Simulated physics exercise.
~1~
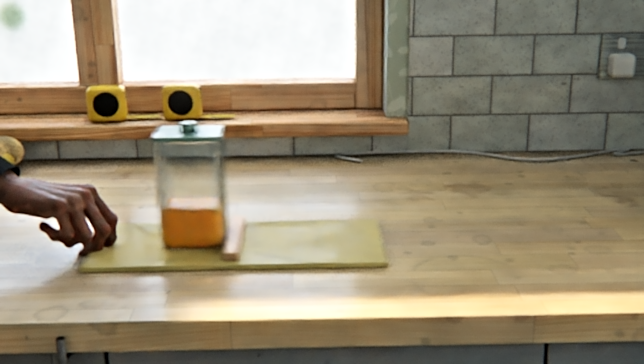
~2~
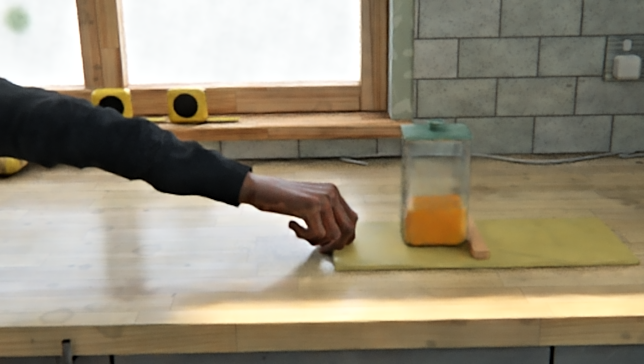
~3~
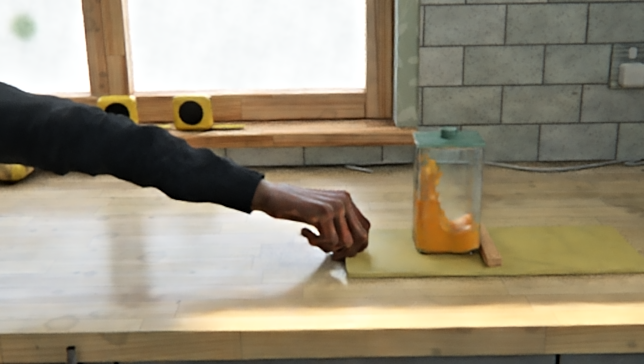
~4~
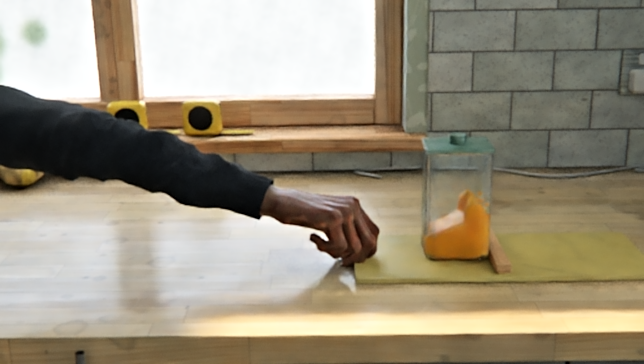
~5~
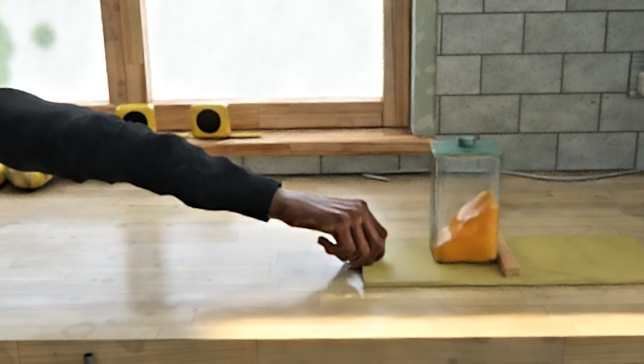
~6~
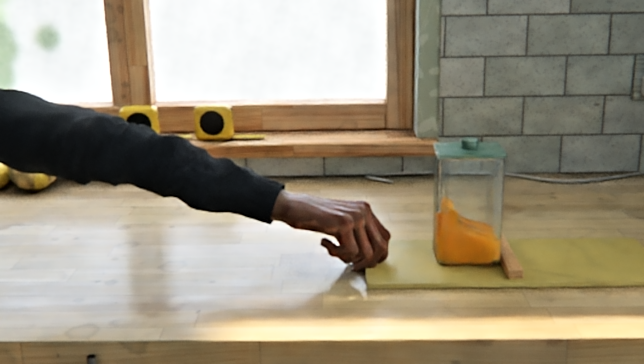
On a wooden counter, a hand slides a board rightward; orange liquid sloshes in an upright bottle.
